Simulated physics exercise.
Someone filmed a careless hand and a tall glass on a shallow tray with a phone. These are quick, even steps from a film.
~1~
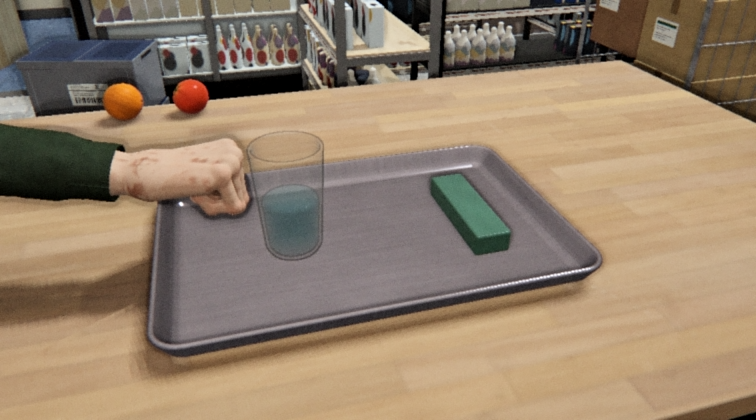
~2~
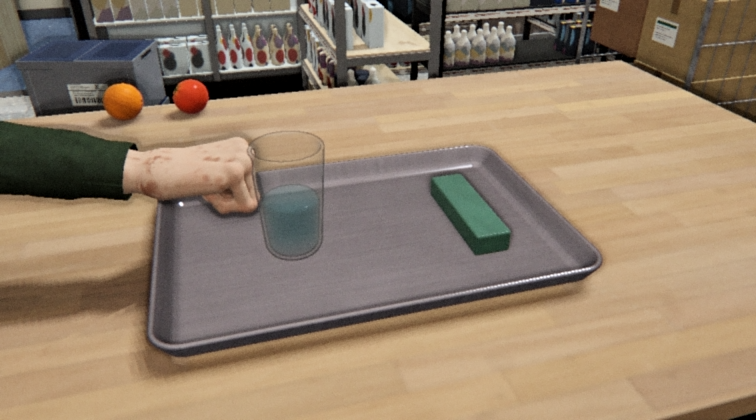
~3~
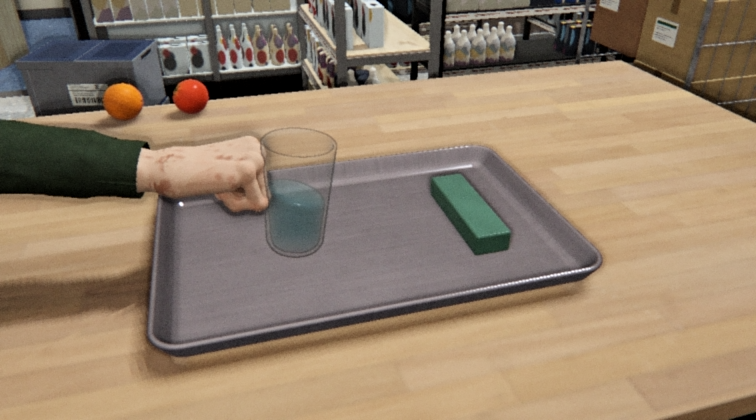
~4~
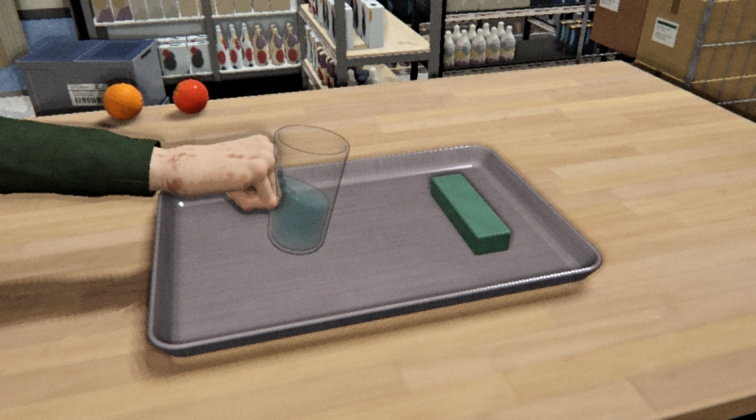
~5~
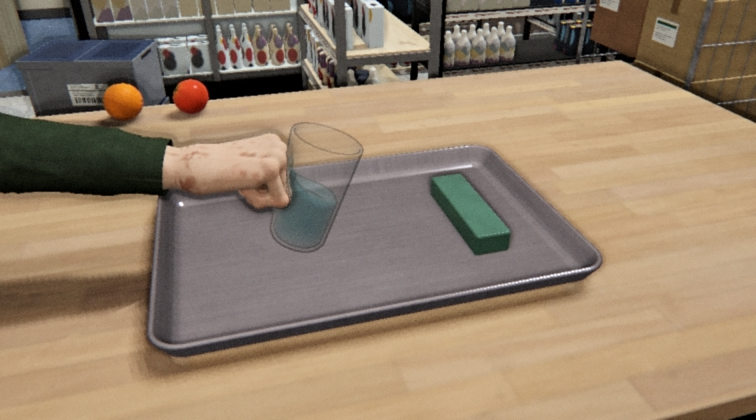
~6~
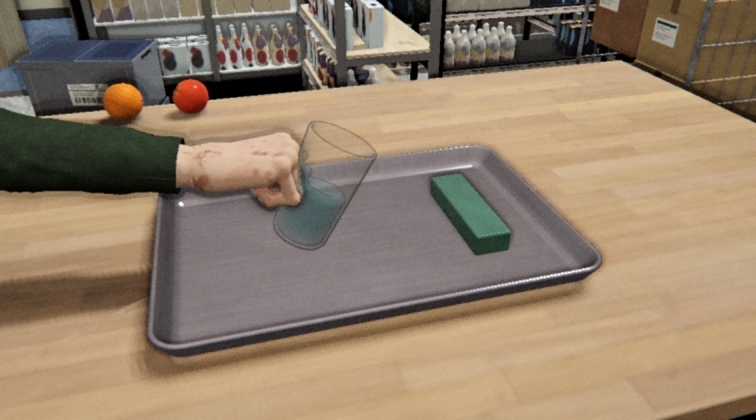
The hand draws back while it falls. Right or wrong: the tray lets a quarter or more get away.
Wrong.
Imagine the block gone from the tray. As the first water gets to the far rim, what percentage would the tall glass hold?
It comes to 75 per cent or so.
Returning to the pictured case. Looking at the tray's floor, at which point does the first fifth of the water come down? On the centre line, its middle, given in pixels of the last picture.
Roughly at (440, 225).
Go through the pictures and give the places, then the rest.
In the first picture, it leans 0°; its right rim is at (321, 144); the water meets the walls at (260, 199) and (318, 191); the tray's far rim is at (537, 195); a block is fixed to the tray further along.
In the second picture, it leans 0°; its right rim is at (321, 144); the water meets the walls at (261, 199) and (318, 191).
In the third picture, it leans 6°; its right rim is at (334, 143); the water meets the walls at (267, 183) and (320, 192).
In the fourth picture, it leans 13°; its right rim is at (347, 144); the water meets the walls at (275, 168) and (329, 195).
In the fifth picture, it leans 20°; its right rim is at (360, 147); the water meets the walls at (282, 180) and (336, 192).
In the sixth picture, it leans 27°; its right rim is at (373, 152); the water meets the walls at (285, 195) and (345, 191).
A moment on, the tall glass lies on its side and 100 per cent is in the glass, 0 on the tray and 0 above or beyond its rim.
Next, the tall glass lies on its side and 66 per cent is in the glass, 25 on the tray and 8 above or beyond its rim.
Then the tall glass lies on its side and 32 per cent is in the glass, 55 on the tray and 13 above or beyond its rim.
Later the tall glass lies on its side and 18 per cent is in the glass, 73 on the tray and 9 above or beyond its rim.
At rest 91 per cent is held by tray and glass, 9 is off the tray.
